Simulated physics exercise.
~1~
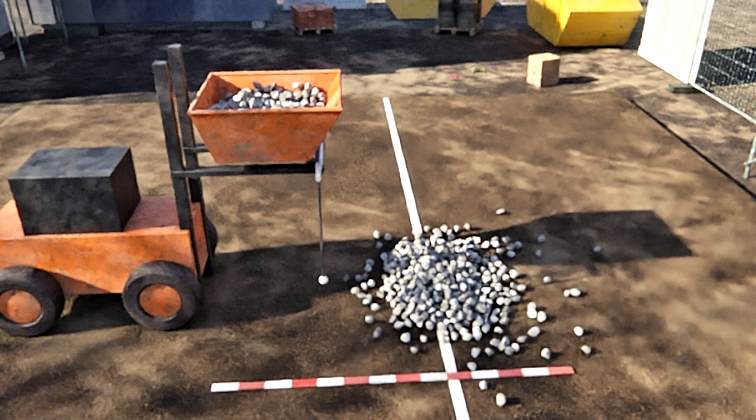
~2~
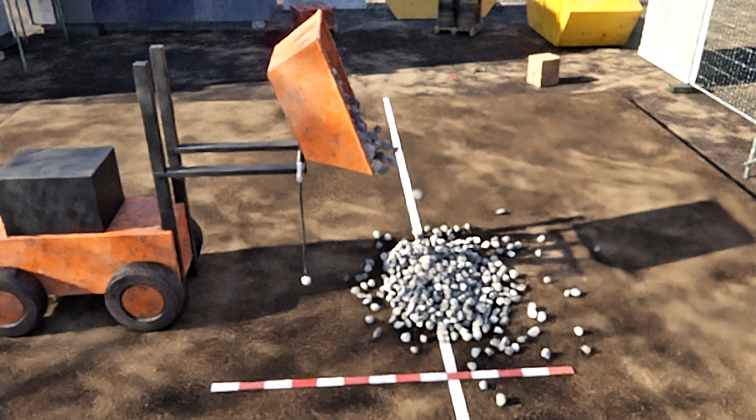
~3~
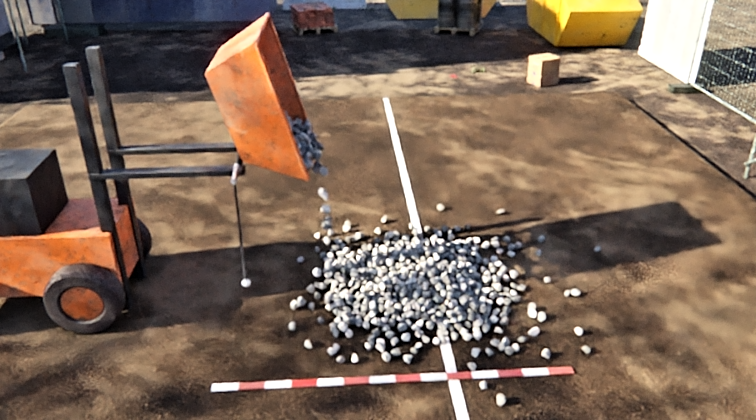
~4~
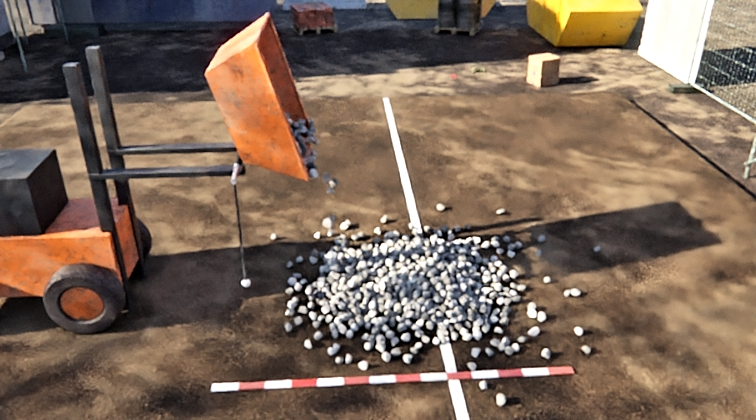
An orange forklift tipped its skip of grey stones toward a pile lying across a white line while backing away to the left, so the stones spilled mostly onto the pile's near left side, leaving some still in the tilted skip.
